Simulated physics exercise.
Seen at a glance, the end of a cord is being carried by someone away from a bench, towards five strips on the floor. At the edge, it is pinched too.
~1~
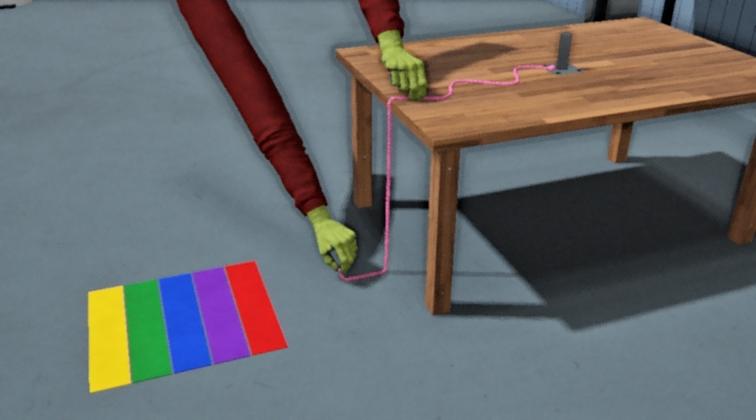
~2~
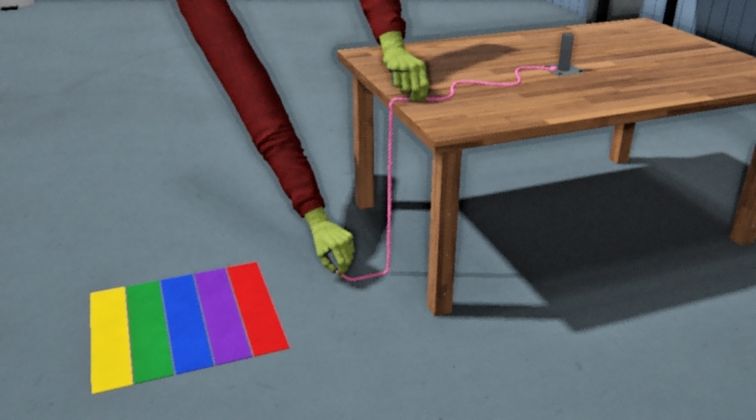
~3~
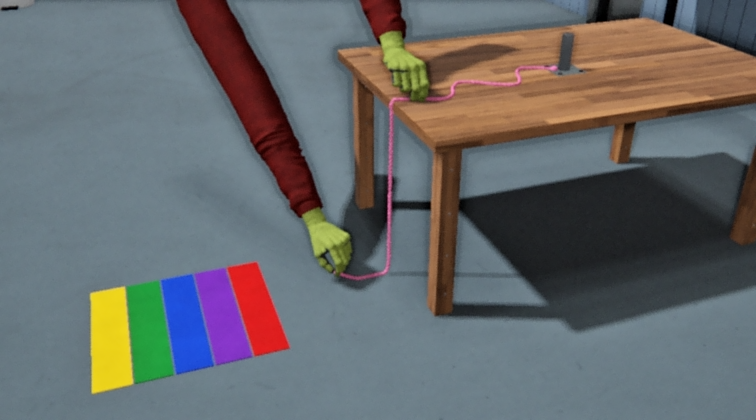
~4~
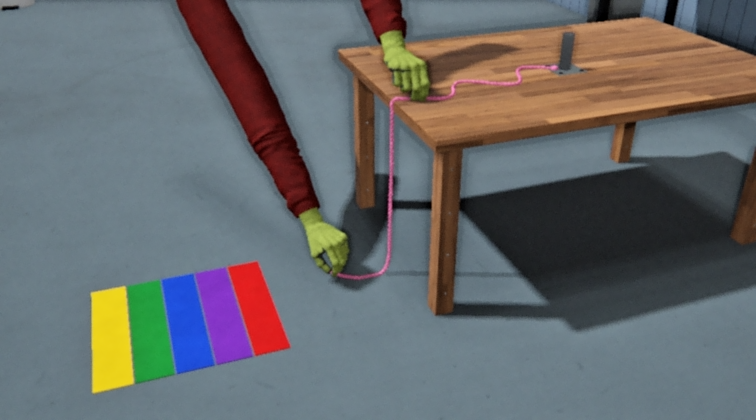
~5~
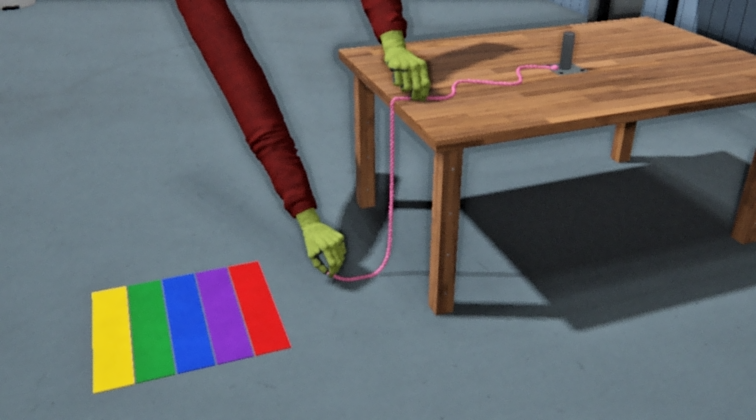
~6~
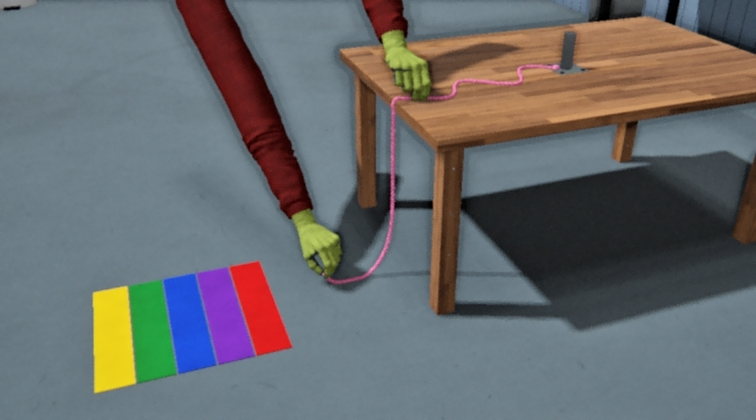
A green hand holding a pink cord's end moves slightly left near the floor.
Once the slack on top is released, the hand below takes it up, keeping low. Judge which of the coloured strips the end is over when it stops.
It is over the green strip.
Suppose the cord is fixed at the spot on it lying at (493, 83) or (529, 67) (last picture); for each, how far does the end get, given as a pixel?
First try near (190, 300), second near (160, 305).
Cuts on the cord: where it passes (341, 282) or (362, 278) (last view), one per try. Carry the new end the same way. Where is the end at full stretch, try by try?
In order, around (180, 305) and (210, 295).
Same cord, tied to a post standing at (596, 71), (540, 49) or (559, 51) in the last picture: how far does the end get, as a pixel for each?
First (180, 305), then (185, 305), and last (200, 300).
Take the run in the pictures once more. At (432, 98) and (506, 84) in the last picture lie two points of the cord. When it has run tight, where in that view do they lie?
Point one to (377, 113), point two to (474, 84).
Soon after, end near (209, 297); over purple.
After that, end near (172, 305); over blue.
At the stop, end near (150, 309); over green. It halts on the green strip.
